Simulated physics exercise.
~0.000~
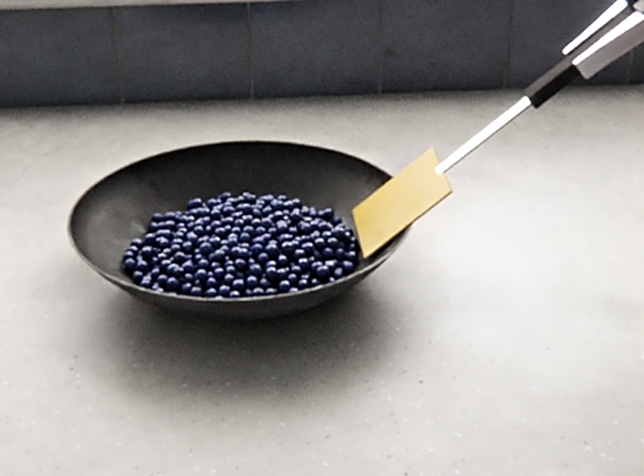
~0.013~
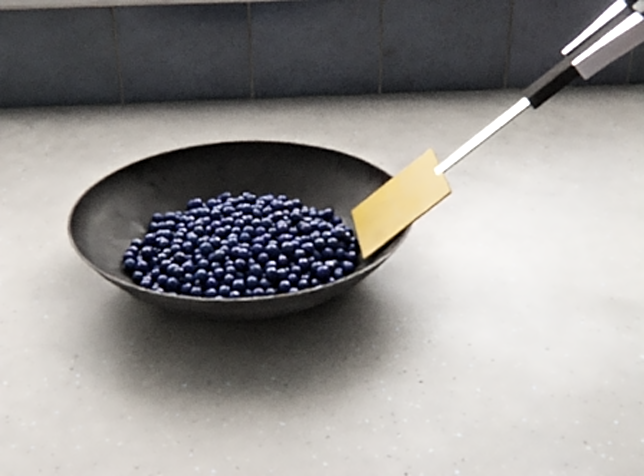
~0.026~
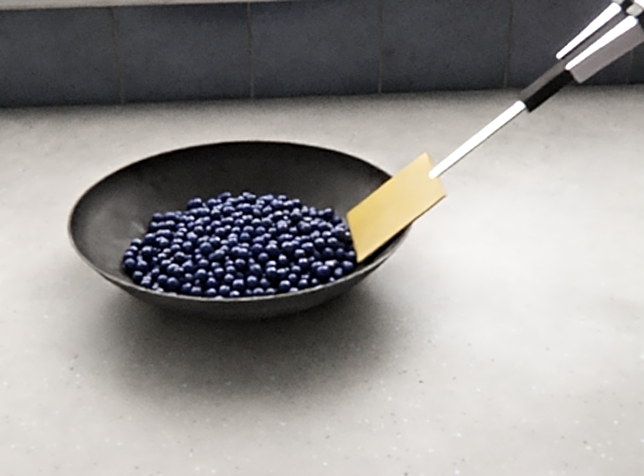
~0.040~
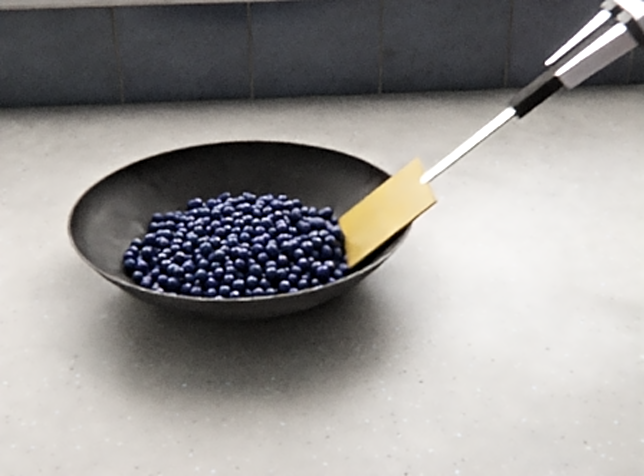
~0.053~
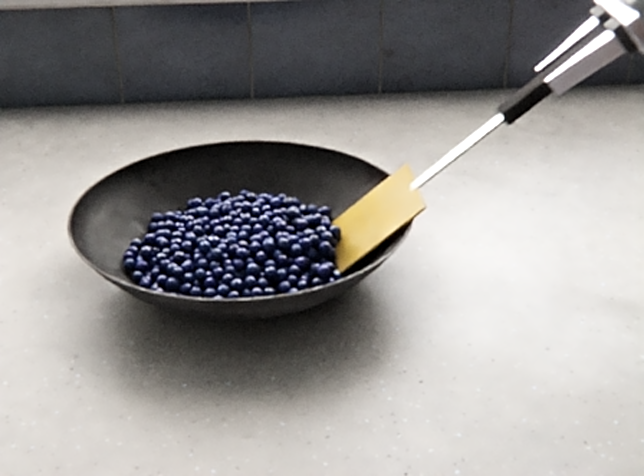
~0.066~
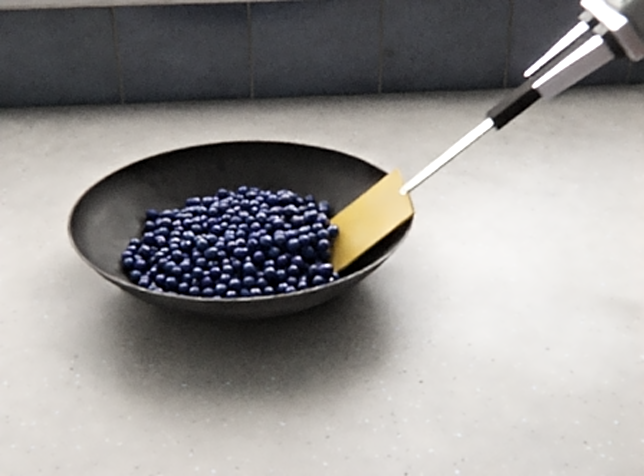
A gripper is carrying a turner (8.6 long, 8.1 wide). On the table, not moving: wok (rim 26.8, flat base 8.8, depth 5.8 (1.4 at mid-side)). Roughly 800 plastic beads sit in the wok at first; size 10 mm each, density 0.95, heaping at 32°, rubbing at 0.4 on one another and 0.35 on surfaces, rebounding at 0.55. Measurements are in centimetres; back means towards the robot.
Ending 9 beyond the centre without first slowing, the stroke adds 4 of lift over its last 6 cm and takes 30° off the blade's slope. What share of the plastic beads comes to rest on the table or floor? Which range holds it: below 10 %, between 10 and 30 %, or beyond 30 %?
The range between 10 and 30 %.
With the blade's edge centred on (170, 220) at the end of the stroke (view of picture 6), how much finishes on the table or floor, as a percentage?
I'd estimate about 0 per cent.
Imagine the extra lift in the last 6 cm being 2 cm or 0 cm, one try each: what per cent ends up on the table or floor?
I'd put it near 15 in a hundred, then near 15 in a hundred.
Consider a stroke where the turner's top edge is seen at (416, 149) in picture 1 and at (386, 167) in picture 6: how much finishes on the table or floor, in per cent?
15 %.
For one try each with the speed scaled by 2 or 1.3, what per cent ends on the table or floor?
About 40 and 25 per cent.
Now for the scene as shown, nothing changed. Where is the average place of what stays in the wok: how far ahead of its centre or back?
About 4.0 cm ahead.
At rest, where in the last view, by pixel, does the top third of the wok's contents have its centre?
I'd put it close to (143, 234).
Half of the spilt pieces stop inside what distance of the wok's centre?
I'd say some 22 centimetres, give or take.
By 0.16 s, sloping 40°, highest piece 5 above the table; 800 in the wok.
By 0.25 s, sloping 30°, highest piece 7 above the table; 800 in the wok.
By 0.50 s, sloping 10°, highest piece 8 above the table; 665 in the wok, 107 on the table or floor, 28 on the blade or in flight.
By 1.55 s, sloping 10°, highest piece 6 above the table; 662 in the wok, 138 on the table or floor.
Final count, 662 in the wok, 138 on the table or floor. That is 17 % on the table or floor.
